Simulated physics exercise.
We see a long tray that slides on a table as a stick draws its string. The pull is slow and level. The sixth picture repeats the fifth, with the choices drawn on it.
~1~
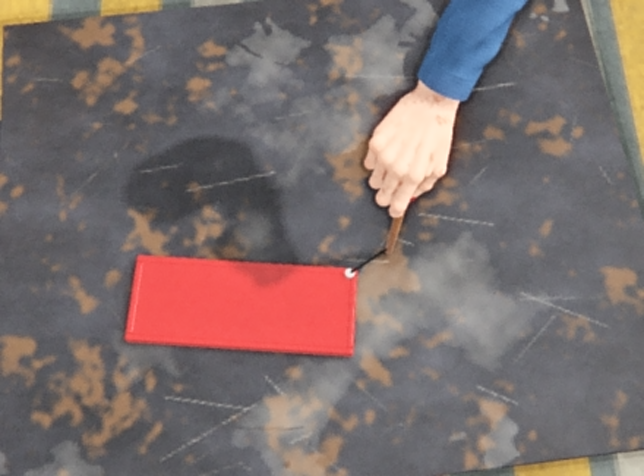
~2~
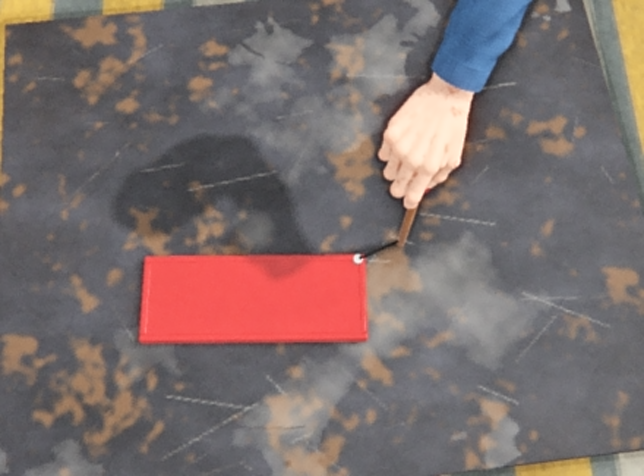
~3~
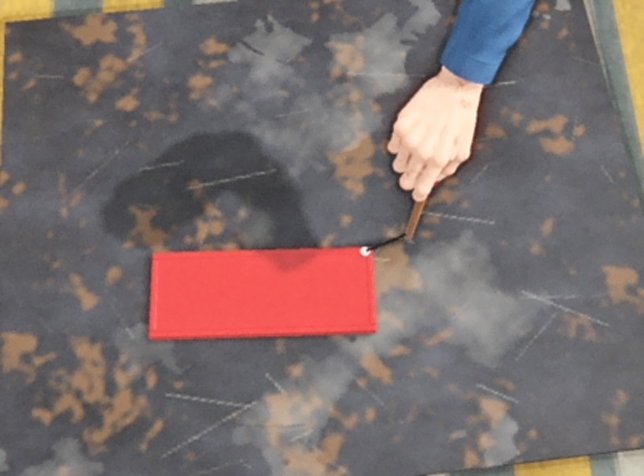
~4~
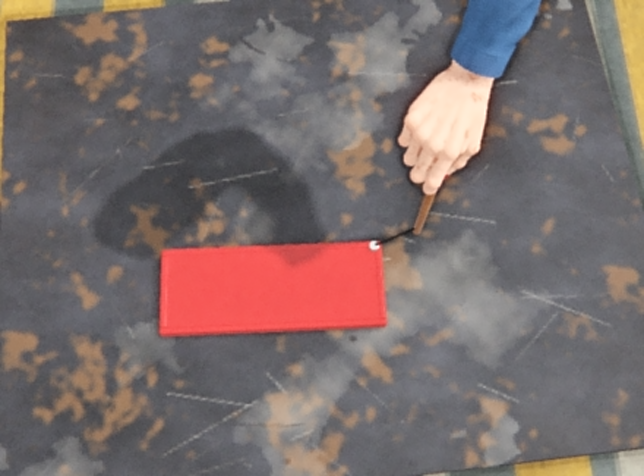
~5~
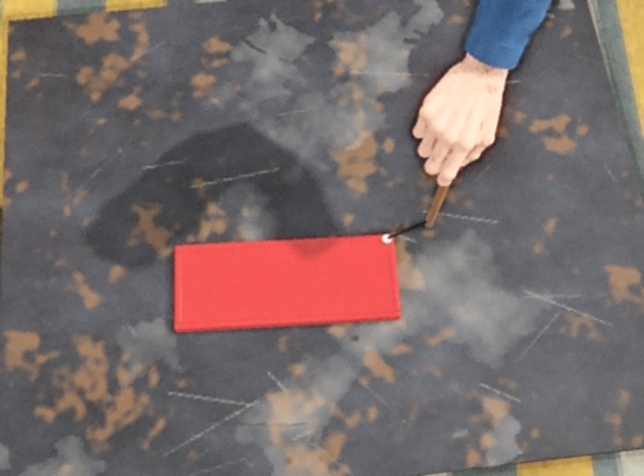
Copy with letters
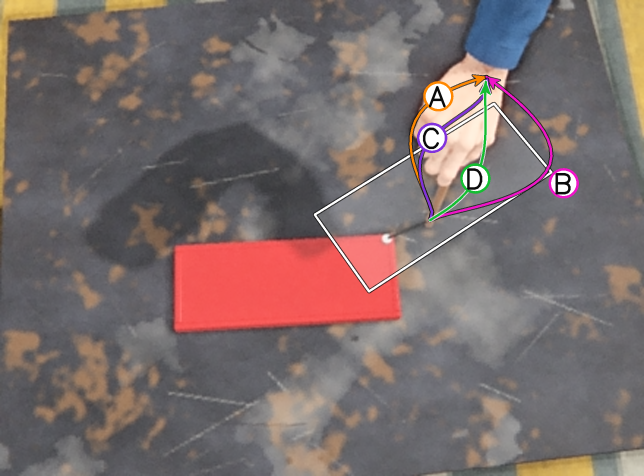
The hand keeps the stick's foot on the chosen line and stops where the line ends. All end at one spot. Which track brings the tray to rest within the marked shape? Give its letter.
Path B.
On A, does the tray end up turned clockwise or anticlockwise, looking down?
It turns anticlockwise.
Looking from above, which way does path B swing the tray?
It turns anticlockwise.
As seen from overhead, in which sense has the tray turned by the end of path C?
On that path, anticlockwise.
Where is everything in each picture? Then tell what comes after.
In the first frame, red tray (243, 304).
In the second frame, red tray (254, 297).
In the third frame, red tray (263, 291).
In the fourth frame, red tray (272, 286).
In the fifth frame, red tray (286, 281).
On the marked copy, A from (430, 220) via (413, 128) to (486, 77); B from (430, 220) via (546, 172) to (486, 77); C from (430, 220) via (432, 138) to (487, 79); D from (430, 220) via (483, 155) to (486, 82); the outline at (435, 193).
Following B. Soon after the start, foot of the stick (515, 195), middle of the tray (374, 248).
Later, foot of the stick (540, 128), middle of the tray (432, 215).
In the end, foot of the stick (486, 78), middle of the tray (433, 195); it lies in the outline.
As for the rest, A leaves its middle at (383, 168); C leaves its middle at (392, 177); D leaves its middle at (404, 186).
